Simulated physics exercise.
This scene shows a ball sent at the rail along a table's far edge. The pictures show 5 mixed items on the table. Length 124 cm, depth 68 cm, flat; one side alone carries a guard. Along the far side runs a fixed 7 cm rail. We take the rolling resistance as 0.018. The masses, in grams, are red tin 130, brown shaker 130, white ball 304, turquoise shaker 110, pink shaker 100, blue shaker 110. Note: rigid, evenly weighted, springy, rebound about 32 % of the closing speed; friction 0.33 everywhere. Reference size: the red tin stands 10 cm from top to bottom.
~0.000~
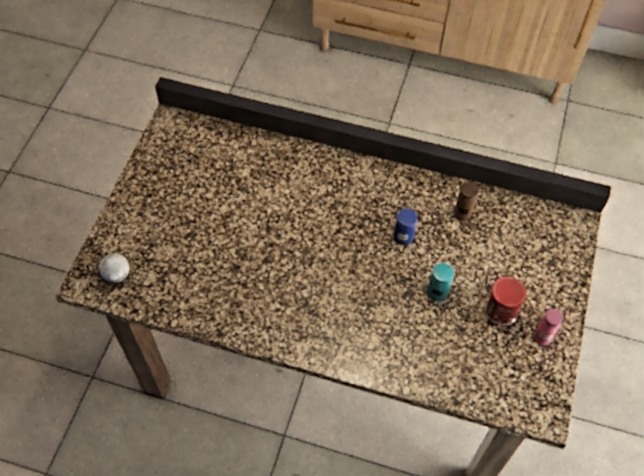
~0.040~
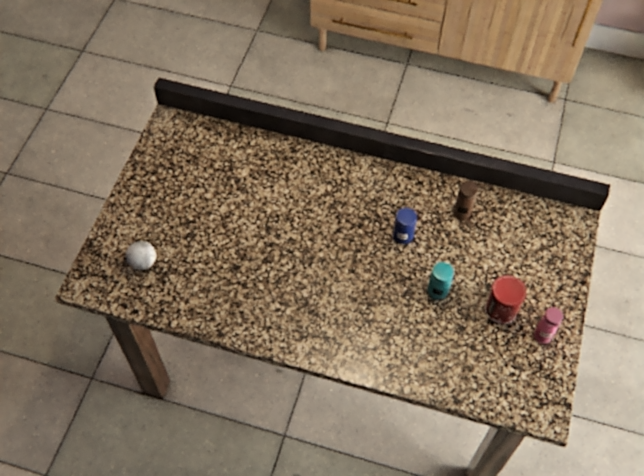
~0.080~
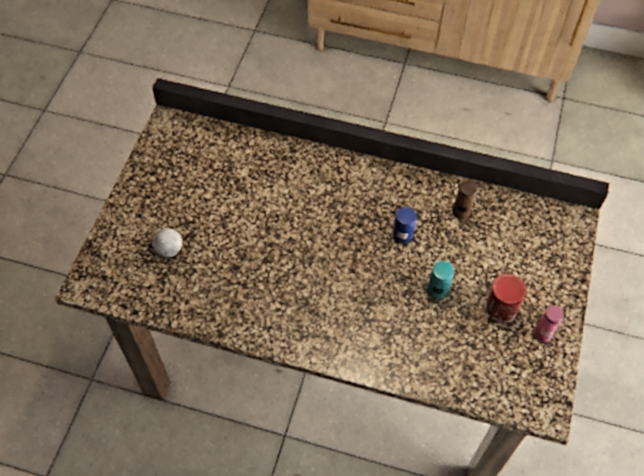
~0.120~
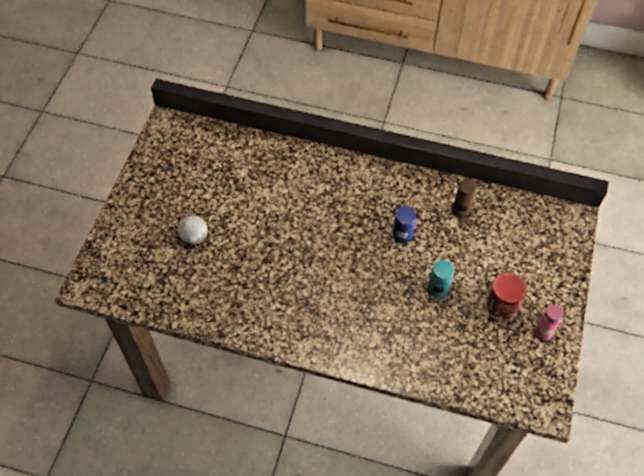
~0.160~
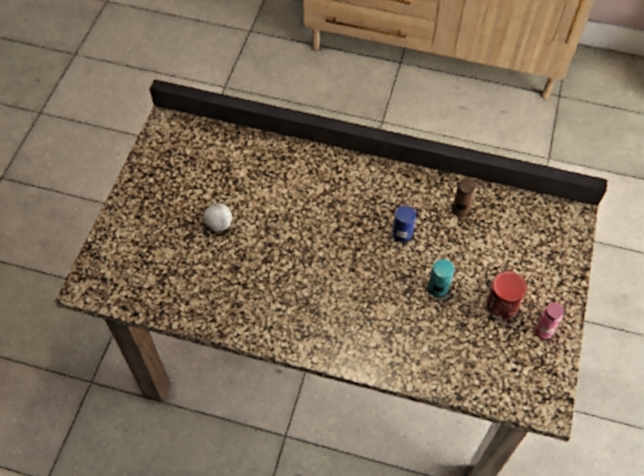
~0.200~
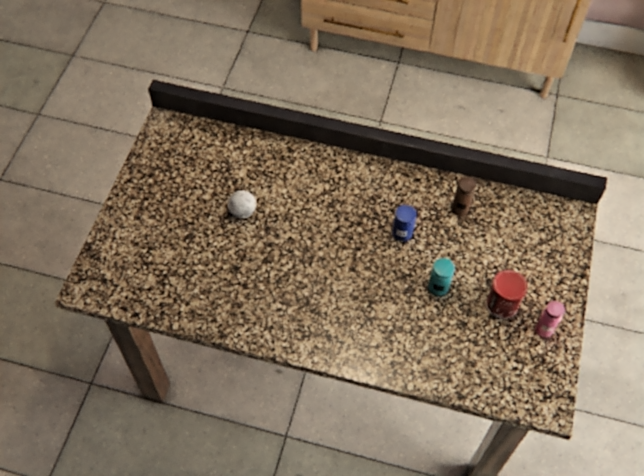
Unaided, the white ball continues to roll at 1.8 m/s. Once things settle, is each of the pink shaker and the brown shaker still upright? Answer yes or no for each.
Pink shaker: Yes, brown shaker: No.
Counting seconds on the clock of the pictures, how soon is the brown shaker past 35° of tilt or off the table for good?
Near 0.9 s on the clock.
After 0.50 s, white ball near (380, 175).
After 0.90 s, white ball near (482, 232); brown shaker leaning 46° near (503, 197).
After 1.30 s, white ball near (562, 289); brown shaker on its side near (518, 205).
After 1.80 s, white ball near (588, 444); brown shaker on its side near (518, 205).
By the end (2.0 s), tipped over on the table, brown shaker; the other 4 in place, give or take 4 cm. Seen from the same camera at the end, pink shaker near (550, 319), brown shaker near (518, 205).
